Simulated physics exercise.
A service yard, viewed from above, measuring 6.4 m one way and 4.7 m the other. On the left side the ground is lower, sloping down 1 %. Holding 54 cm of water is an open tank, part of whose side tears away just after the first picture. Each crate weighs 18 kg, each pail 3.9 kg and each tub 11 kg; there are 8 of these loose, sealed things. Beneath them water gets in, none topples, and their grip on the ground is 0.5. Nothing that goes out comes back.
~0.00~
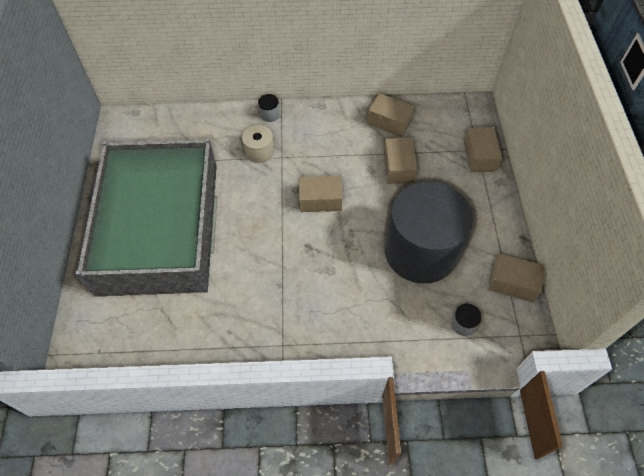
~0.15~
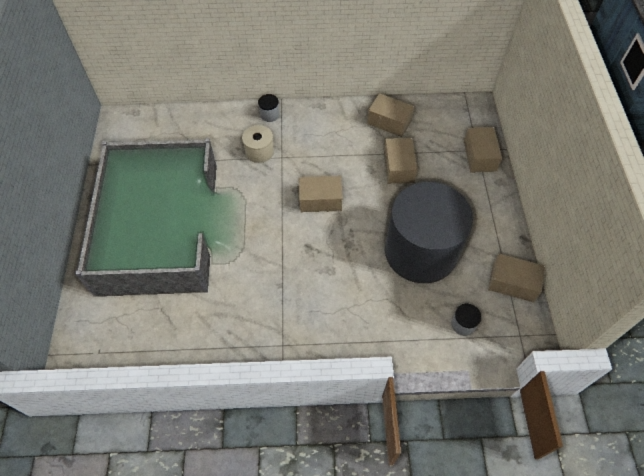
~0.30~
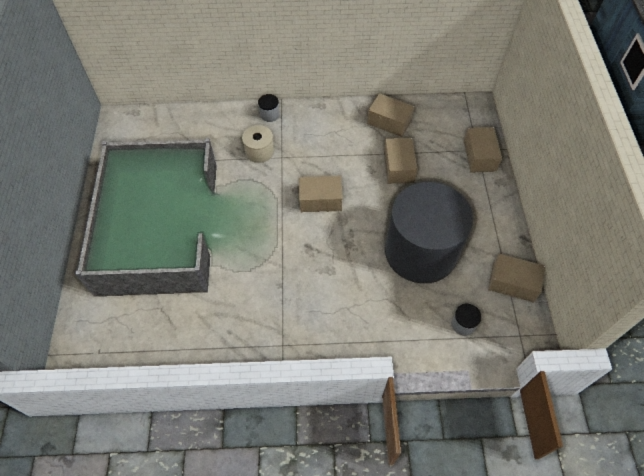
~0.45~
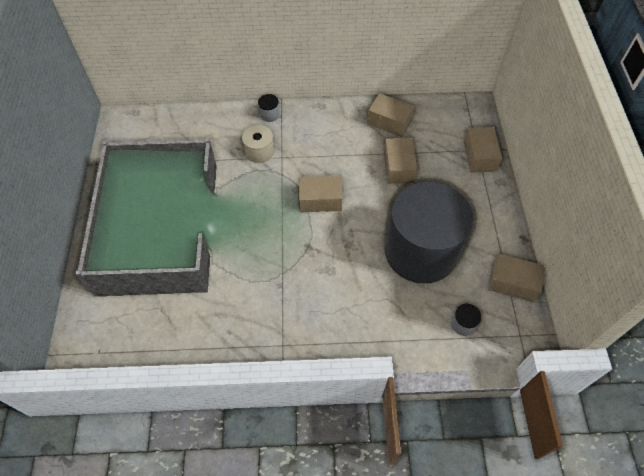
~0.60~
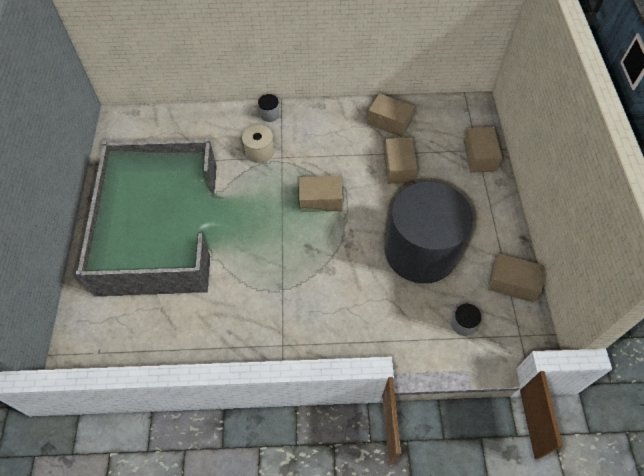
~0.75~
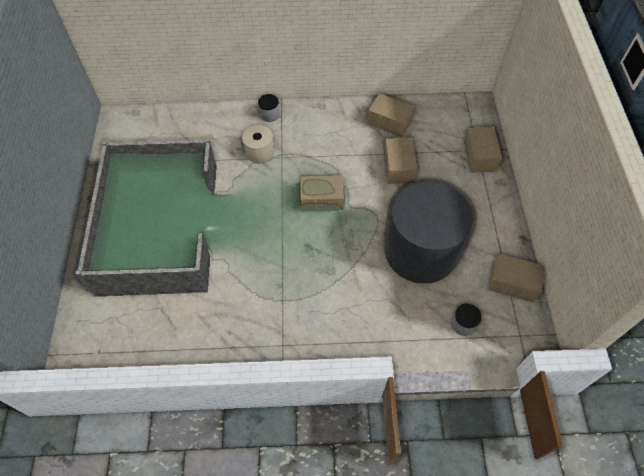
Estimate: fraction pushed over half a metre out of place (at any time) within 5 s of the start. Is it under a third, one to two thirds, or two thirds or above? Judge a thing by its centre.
It is one to two thirds.
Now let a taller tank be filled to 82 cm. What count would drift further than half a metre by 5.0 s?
It would come to 7 of them.
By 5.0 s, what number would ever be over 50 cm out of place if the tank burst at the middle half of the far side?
Then it comes to 2 of them.
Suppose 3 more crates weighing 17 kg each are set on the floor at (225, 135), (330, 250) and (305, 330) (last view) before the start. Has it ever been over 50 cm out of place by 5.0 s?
In the order asked: Below the mark; above the mark; below the mark.
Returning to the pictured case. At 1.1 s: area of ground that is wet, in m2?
About 9.0 m2 is covered.
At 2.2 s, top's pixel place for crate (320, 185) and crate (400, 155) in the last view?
Near (420, 168) and (434, 142).
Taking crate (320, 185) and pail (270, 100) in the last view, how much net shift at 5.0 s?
200 cm and 0 cm.
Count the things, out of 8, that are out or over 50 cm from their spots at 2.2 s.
By my reckoning, 2.
After 1.1 s 0 of 8 are over 50 cm from their spots; 0 afloat.
After 2.2 s 2 of 8 are over 50 cm from their spots; 1 afloat.
After 3.5 s 3 of 8 are over 50 cm from their spots; 4 afloat.
After 5.0 s 3 of 8 are over 50 cm from their spots, and 3 have been at some point; 4 afloat.
